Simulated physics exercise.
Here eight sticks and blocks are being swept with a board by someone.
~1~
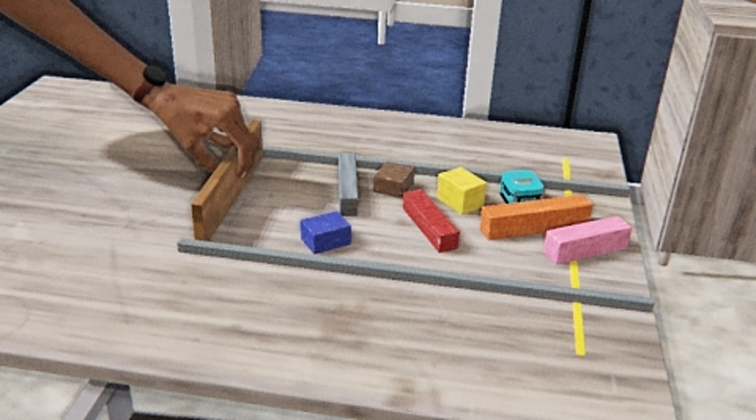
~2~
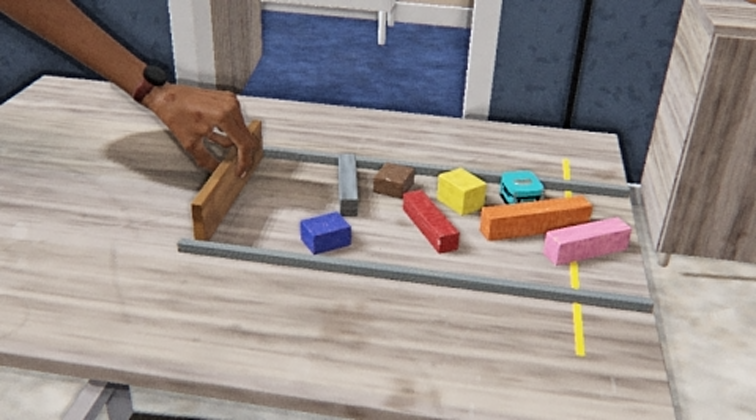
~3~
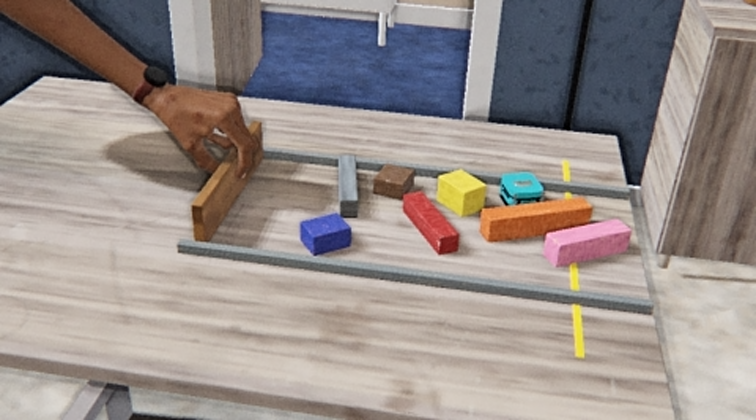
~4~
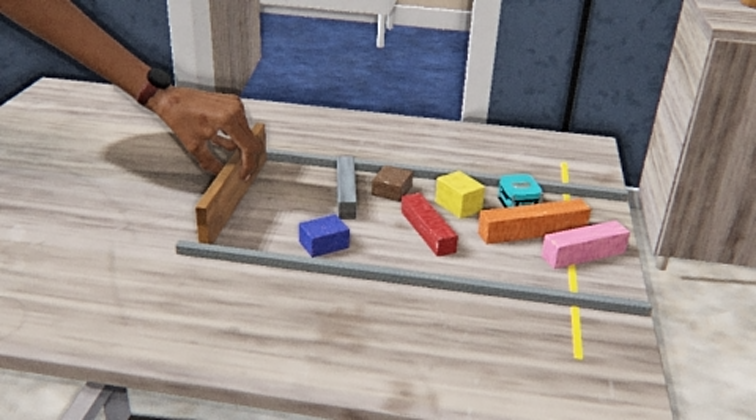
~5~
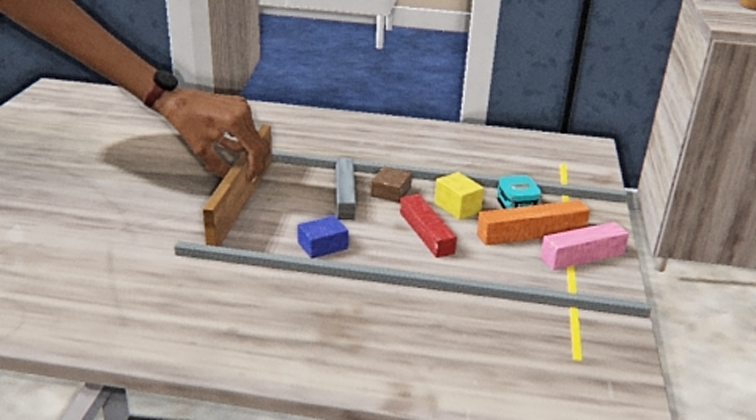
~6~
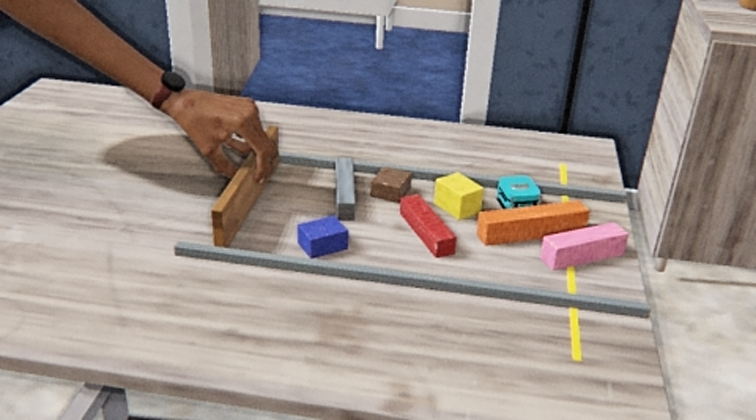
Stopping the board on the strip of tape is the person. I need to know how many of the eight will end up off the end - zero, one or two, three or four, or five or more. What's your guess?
I'd say three or four.
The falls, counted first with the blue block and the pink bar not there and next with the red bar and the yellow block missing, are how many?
The counts: 2 and 0.
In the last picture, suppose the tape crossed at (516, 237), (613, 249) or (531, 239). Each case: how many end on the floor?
The counts come to 0, then 6, then 0.
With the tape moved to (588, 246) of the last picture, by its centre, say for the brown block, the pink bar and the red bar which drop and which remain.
Brown block - stays in place, pink bar - goes down, red bar - stays in place.
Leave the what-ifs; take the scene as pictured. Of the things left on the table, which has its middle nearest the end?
The yellow block finishes closest.
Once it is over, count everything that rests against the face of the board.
Looks like 2 of them, all told.
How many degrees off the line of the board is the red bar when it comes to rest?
The angle comes out near 15 degrees.
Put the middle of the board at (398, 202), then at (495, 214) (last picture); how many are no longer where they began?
Answer - first 5, then 8.
A little later, none off yet; pink bar at rest near (585, 246); orange bar at rest near (533, 223); turquoise case at rest near (518, 197).
Next, none off yet; pink bar at rest near (585, 246); orange bar shifted a little near (572, 227); turquoise case shifted about its own width near (562, 198).
When it is over, the number that fall off is three or four; down, turquoise case, orange bar and pink bar.
